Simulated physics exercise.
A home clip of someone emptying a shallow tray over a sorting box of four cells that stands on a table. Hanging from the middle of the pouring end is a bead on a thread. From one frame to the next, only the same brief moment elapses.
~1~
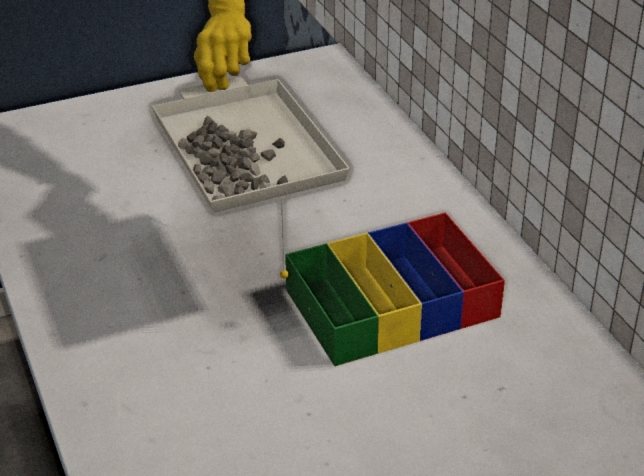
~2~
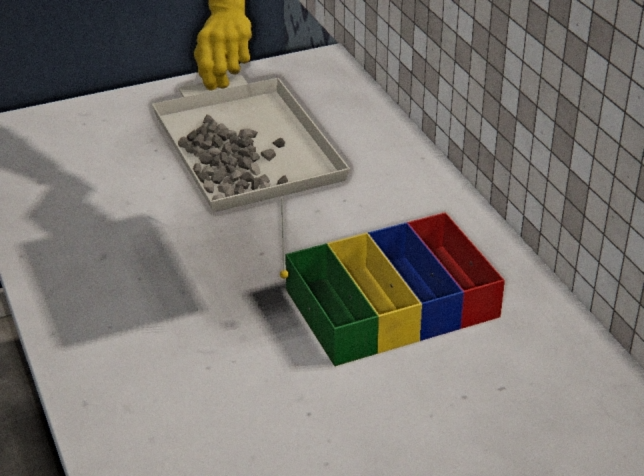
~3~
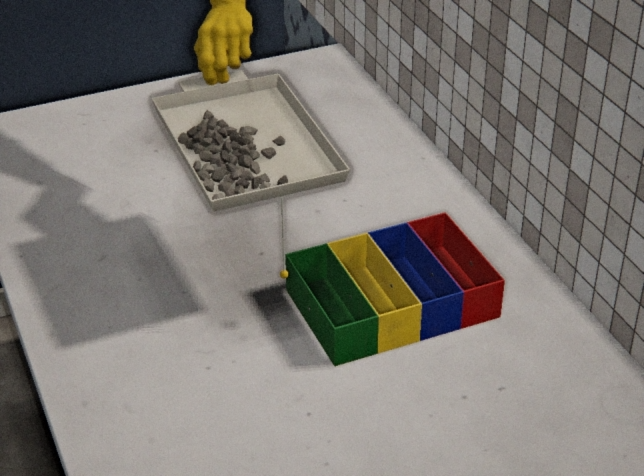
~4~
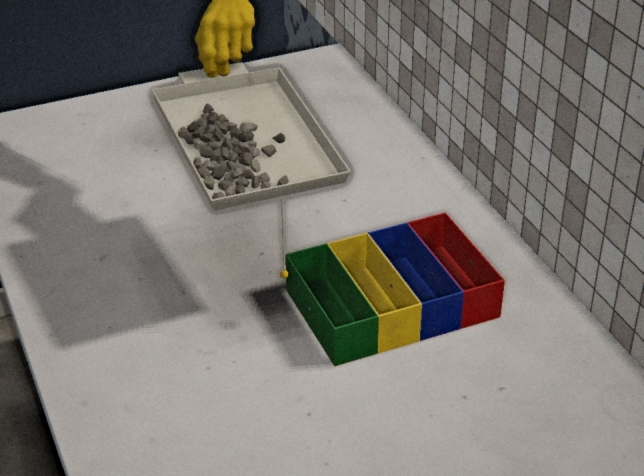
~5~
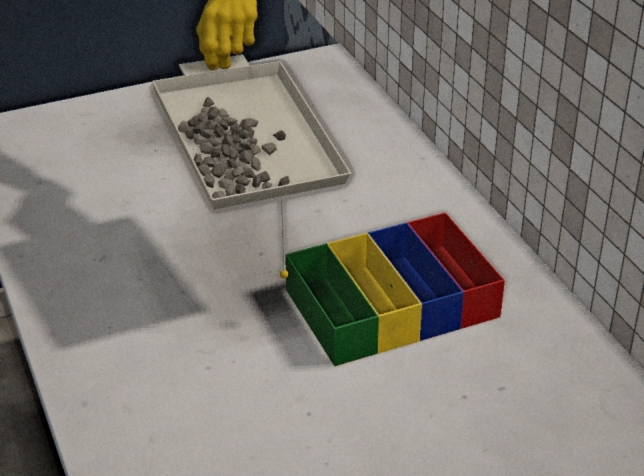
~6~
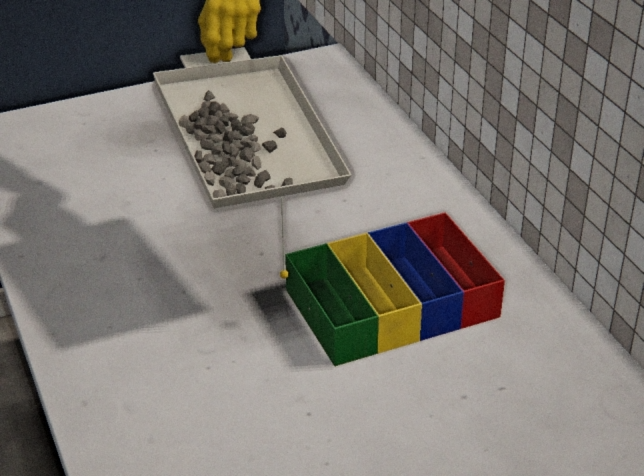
On a pale table beside a tiled wall, a yellow-gloved hand holds a shallow tray of gray gravel above a box with green, yellow, blue and red cells, a bead hanging from the tray's front edge. The tray starts level, then tilts slightly toward its right corner, while the gravel barely changes position.
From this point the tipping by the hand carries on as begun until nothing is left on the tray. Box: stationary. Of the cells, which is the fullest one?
The green one.
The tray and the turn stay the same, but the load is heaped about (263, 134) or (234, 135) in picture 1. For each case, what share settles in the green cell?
You'd get about 50 per cent first and about 60 per cent second.
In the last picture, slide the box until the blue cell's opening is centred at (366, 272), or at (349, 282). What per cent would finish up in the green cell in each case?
Trial 1: 20 percent; trial 2: 0 percent.
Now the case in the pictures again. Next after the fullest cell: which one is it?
I'd say the yellow cell.
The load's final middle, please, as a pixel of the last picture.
Once it all stops, the middle lies near (343, 330).
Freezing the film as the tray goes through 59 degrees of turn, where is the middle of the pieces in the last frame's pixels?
In the last view, the load is centred near (288, 165).
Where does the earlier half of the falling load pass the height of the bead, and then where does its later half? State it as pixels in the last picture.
Half one: (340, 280), half two: (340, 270).
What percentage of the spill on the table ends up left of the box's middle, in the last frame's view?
That would be roughly 90 per cent.
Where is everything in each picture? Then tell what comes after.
Corners of the pouring end near (213, 199) and (345, 167), level; middle of the load near (226, 152), bits of gravel; bead on its thread near (284, 274); green cell near (356, 337); yellow cell near (399, 325); blue cell near (441, 313); red cell near (482, 301), in the first frame.
Corners of the pouring end near (213, 199) and (345, 168), level; middle of the load near (226, 152), in the second frame.
Corners of the pouring end near (213, 198) and (346, 169), tipped barely, lowest at the right corner; middle of the load near (226, 149), in the third frame.
Corners of the pouring end near (214, 198) and (346, 170), tipped a little, lowest at the right corner; middle of the load near (227, 146), in the fourth frame.
Corners of the pouring end near (215, 197) and (347, 172), tipped a little, lowest at the right corner; middle of the load near (227, 142), in the fifth frame.
Corners of the pouring end near (215, 197) and (347, 173), tipped a little, lowest at the right corner; middle of the load near (228, 139); green cell near (356, 337); yellow cell near (399, 325); blue cell near (441, 313); red cell near (482, 301), in the sixth frame.
Shortly afterwards, tray tipped steeply; all but a few on the tray; only a few in the green cell; only a few falling or outside the box.
Next, tray tipped right over; a little on the tray; near a quarter in the green cell; near a quarter in the yellow cell; near a third falling or outside the box.
Some moments later, tray tipped past a quarter turn; near half in the green cell; near a quarter in the yellow cell; near a quarter falling or outside the box.
In the end, tray tipped past a quarter turn; near half in the green cell; near a quarter in the yellow cell; none at all in the blue cell; none at all in the red cell; near a quarter outside the box.
